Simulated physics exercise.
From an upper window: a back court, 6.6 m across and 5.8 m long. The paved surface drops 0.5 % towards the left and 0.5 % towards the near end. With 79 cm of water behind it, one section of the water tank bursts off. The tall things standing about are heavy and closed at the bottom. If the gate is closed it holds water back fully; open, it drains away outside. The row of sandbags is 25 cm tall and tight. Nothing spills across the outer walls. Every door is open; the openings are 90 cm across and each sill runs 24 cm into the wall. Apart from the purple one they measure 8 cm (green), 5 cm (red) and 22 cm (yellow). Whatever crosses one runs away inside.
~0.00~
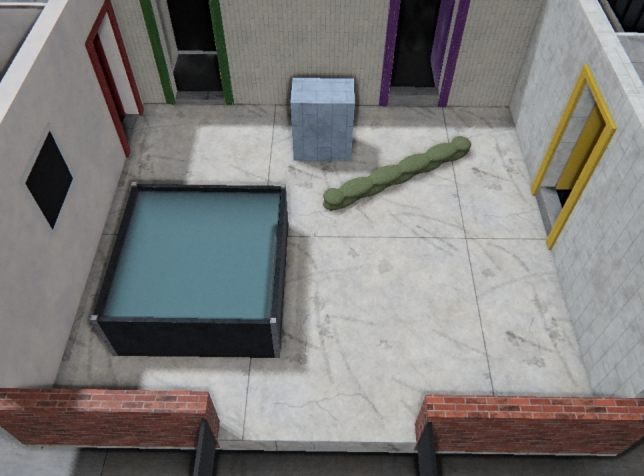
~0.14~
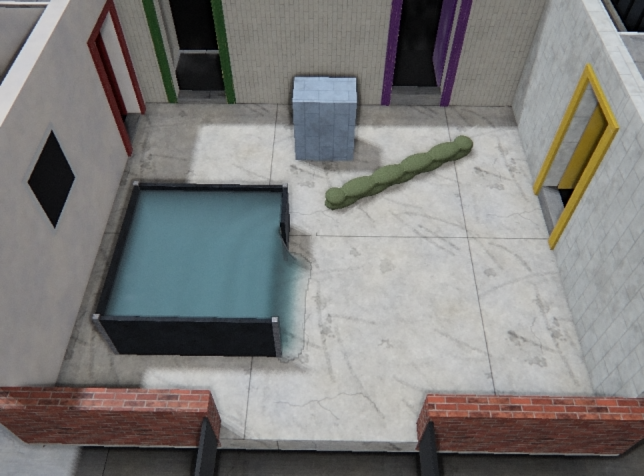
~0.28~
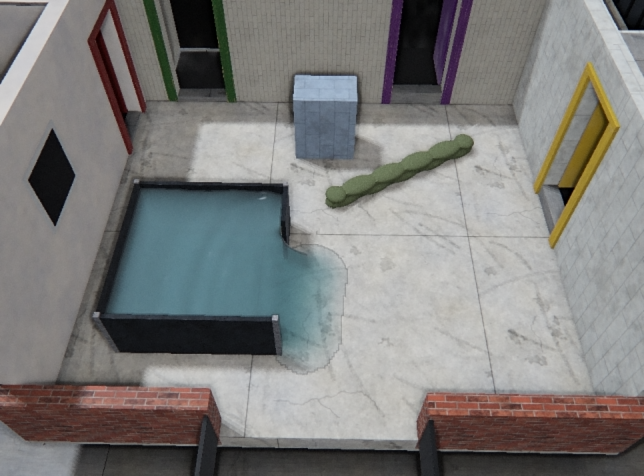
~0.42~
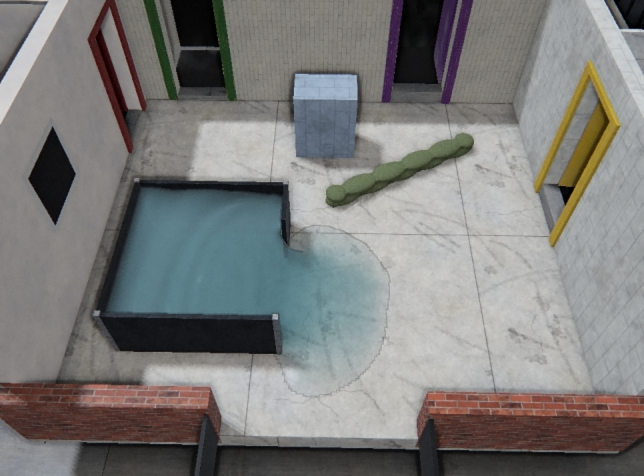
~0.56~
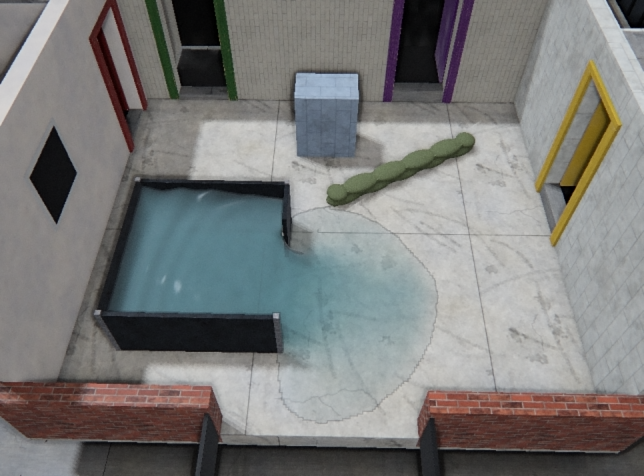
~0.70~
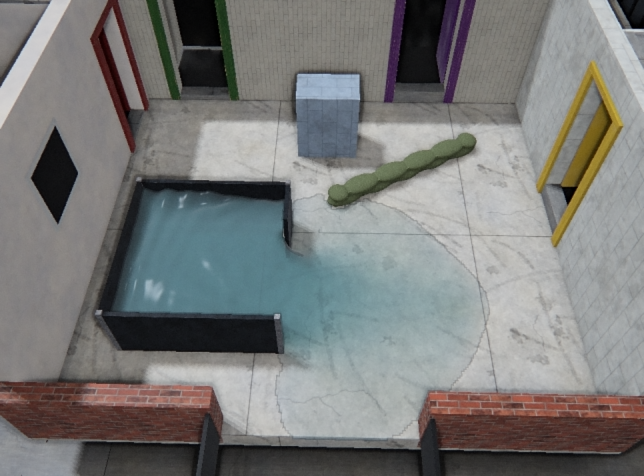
Water burst out through the right side of a dark, square tank in a walled courtyard and spread in a widening rounded sheet across the pale floor, reaching the near end of a lumpy green barrier.
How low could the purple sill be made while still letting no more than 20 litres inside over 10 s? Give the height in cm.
About 7 cm.
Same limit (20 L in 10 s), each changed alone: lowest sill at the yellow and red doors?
Roughly 17 cm at yellow and 8.5 cm at red.
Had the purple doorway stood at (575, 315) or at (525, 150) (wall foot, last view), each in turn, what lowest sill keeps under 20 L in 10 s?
Roughly 29 and 14.5 cm.
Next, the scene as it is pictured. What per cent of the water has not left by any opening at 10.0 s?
Some 78 per cent remains.
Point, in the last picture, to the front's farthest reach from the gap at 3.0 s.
Near (510, 104).
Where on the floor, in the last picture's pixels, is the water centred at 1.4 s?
Around (289, 292).
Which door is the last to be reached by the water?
Last comes the red one.
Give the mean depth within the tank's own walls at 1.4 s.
About 46 cm.
After 1.4 s water covers 40 % of the floor, deepest (38 cm) near (296, 322); it has not reached the purple door.
After 3.0 s water covers 45 % of the floor, deepest (34 cm) near (489, 420); it has not reached the purple door.
After 10.0 s water covers 85 % of the floor, deepest (13 cm) near (295, 334); 6 cm at the purple door, 0 litres in over its 22 cm sill.
At the purple door as built, the water arrived by 3.3 s and peaked near 11 cm at 4.4 s.
With a sill of 6 cm, 27 litres would have come in within the 10 s; with 8 cm, 12 litres. So under 20 litres takes about 7 cm.
